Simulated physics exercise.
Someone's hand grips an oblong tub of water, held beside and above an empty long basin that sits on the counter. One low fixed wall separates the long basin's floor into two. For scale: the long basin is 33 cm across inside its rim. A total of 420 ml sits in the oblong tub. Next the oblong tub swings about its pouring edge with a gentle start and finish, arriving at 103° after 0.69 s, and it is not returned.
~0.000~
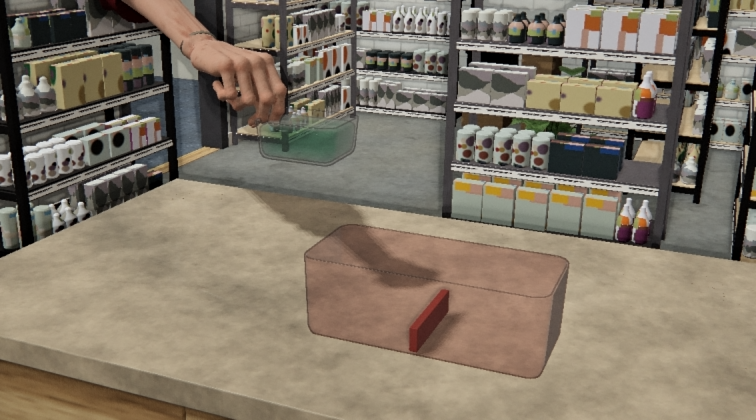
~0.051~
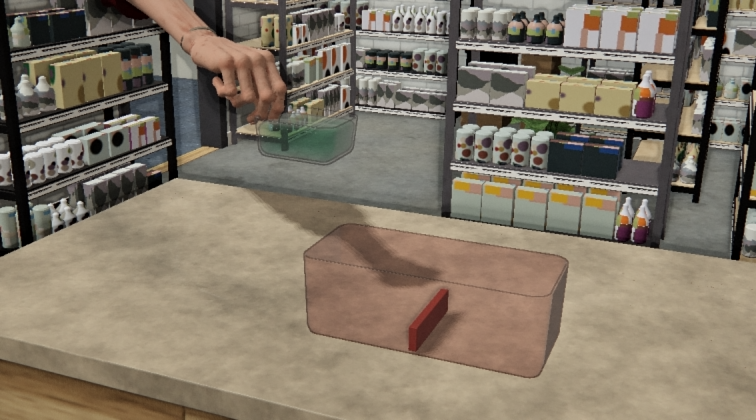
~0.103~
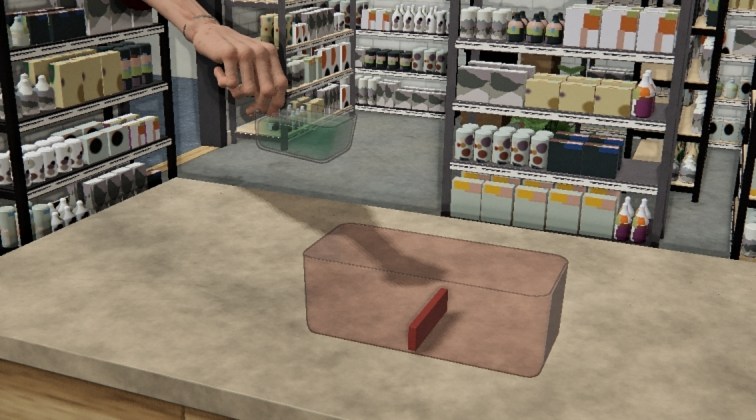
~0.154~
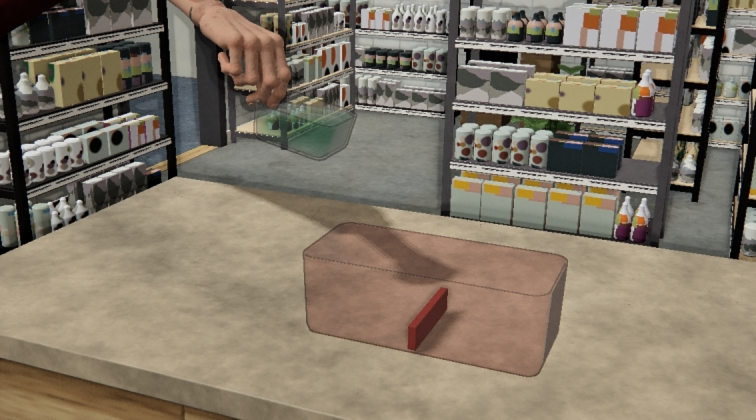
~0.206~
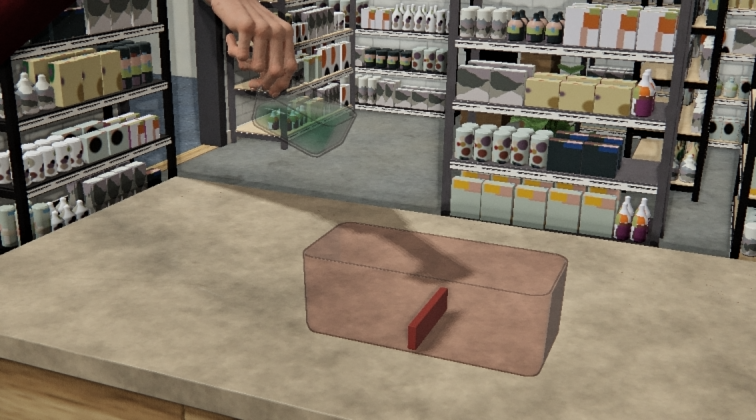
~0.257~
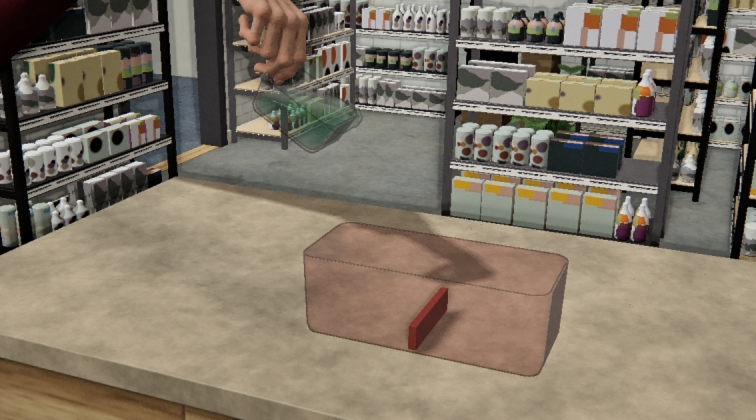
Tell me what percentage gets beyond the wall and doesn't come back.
Around 51 % gets beyond the wall and stays.
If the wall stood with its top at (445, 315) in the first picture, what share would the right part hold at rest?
Roughly 20 %.
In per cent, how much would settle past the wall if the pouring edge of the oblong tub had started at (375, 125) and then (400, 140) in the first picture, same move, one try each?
Try 1: 75 %; try 2: 85 %.
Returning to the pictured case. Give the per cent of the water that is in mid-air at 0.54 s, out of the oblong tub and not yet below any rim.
About 68 per cent.
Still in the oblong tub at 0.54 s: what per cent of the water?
Roughly 16 percent.
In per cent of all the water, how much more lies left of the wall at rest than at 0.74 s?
Roughly 10 in a hundred.
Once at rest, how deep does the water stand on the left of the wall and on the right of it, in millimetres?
Roughly 10 mm on the left side and 10 mm on the right side.
By 0.54 s the tilt is 91° and 16 per cent is still to pour, 17 is left of the wall and 0 right of it.
By 0.74 s the tilt is 103° and 1 per cent is still to pour, 36 is left of the wall and 55 right of it.
By 0.96 s the tilt is 103° and 0 per cent is still to pour, 45 is left of the wall and 51 right of it.
By 1.19 s the tilt is 103° and 0 per cent is still to pour, 46 is left of the wall and 51 right of it.
At rest 46 per cent lies left of the wall, 51 right of it and 3 outside.
